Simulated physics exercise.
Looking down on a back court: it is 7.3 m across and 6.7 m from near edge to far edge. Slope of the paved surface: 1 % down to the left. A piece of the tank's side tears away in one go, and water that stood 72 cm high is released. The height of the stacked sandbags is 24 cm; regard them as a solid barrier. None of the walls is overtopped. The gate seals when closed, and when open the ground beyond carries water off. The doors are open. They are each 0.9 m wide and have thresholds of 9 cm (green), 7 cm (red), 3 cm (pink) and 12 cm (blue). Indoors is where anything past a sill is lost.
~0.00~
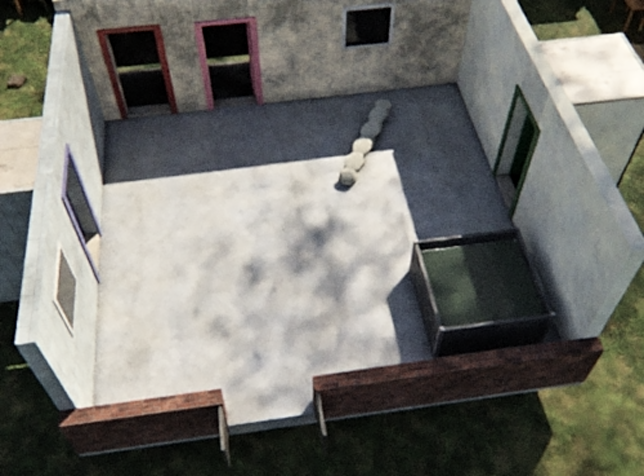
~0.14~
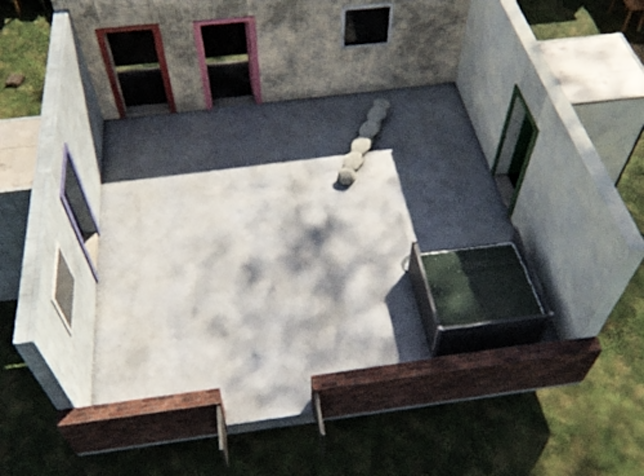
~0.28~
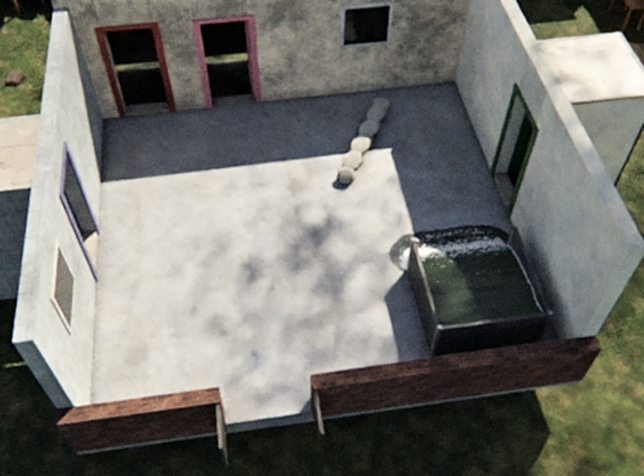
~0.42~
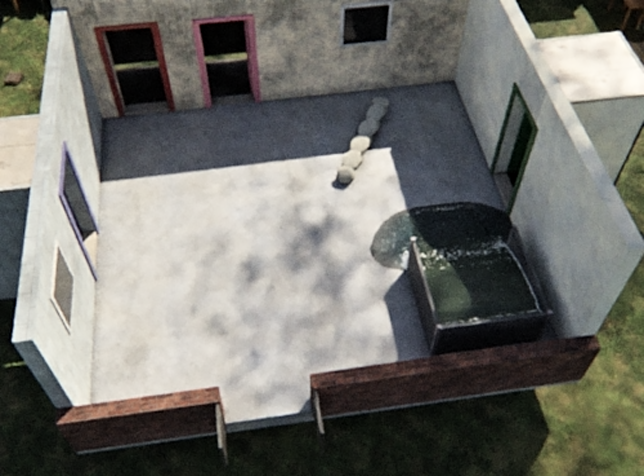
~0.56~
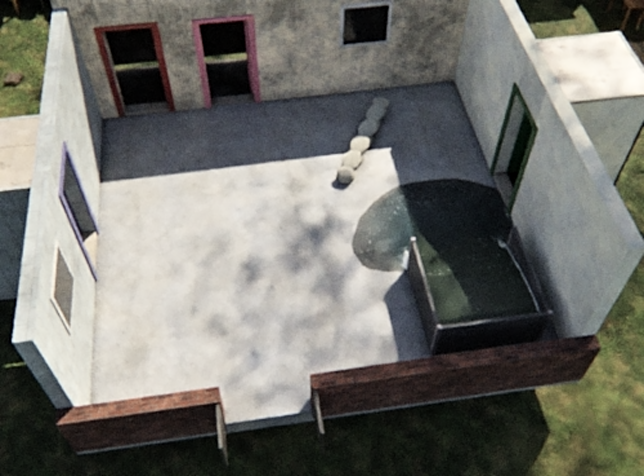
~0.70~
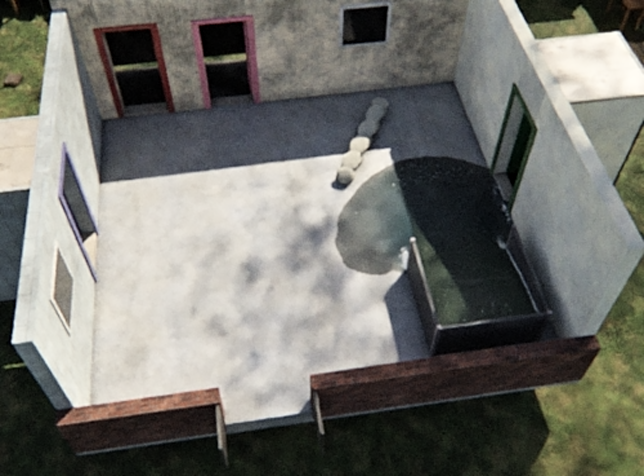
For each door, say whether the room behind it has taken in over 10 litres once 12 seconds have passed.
Green door: Limit broken. Red door: Limit unbroken. Pink door: Limit unbroken. Blue door: Limit unbroken.
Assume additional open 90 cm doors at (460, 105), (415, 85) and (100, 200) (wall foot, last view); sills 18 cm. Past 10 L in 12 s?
In that order: Above, over, not over.
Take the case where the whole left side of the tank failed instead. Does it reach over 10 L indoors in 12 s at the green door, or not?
Note: Green door, short of the mark.
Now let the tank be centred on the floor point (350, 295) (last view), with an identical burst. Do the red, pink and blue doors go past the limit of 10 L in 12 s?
Well, red ends up beyond the mark, pink ends up beyond the mark and blue ends up inside the mark.
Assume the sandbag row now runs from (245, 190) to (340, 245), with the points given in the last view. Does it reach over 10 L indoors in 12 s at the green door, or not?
Result at green: Limit broken.
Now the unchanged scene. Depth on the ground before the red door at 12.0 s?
Depth: Approx. 4.5 cm.
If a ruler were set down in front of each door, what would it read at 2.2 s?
In centimetres, the green door has 13, the red door 0, the pink door 0 and the blue door 0.
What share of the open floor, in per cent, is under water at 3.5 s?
Covered: Roughly 45 %.
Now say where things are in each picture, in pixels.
The tank at (481, 280) is whole and still, 72 cm deep, in the first frame.
Water pours out on the tank's far side and has run 0.9 m, to (406, 269); typically 9 cm deep outside, 72 cm at the tank's back, in the second frame.
The front is at (394, 255), 1.1 m from the gap on the tank's far side; 1.2 m2 of floor is under water; 70 cm left at the back of the tank, in the third frame.
Water pours out on the tank's far side and has run 1.4 m, to (379, 237); typically 10 cm deep outside, 63 cm at the tank's back, in the fourth frame.
Water pours out on the tank's far side and has run 1.9 m, to (400, 190); typically 8 cm deep outside, 62 cm at the tank's back, in the fifth frame.
The front is at (407, 163), 2.5 m from the gap on the tank's far side; 6.0 m2 of floor is under water; 56 cm left at the back of the tank, in the sixth frame.
After 1.4 s water covers 25 % of the floor and is deepest (26 cm) near (365, 161); green door 15 cm at the sill, 3 L in, red door not reached, pink door not reached, blue door not reached.
After 2.2 s water covers 30 % of the floor and is deepest (46 cm) near (450, 88); green door 13 cm at the sill, 15 L in, red door not reached, pink door not reached, blue door not reached.
After 3.5 s water covers 45 % of the floor and is deepest (26 cm) near (388, 113); green door 7 cm at the sill, 21 L in, red door not reached, pink door 6 cm at the sill, 0 L in, blue door not reached.
After 7.0 s water covers 75 % of the floor and is deepest (10 cm) near (371, 147); green door 7 cm at the sill, 23 L in, red door 7 cm at the sill, 1 L in, pink door 2 cm at the sill, 3 L in, blue door 8 cm at the sill, 0 L in.
After 12.0 s water covers 85 % of the floor and is deepest (10 cm) near (90, 429); green door 2 cm at the sill, 23 L in, red door 4 cm at the sill, 1 L in, pink door 2 cm at the sill, 3 L in, blue door 7 cm at the sill, 0 L in.
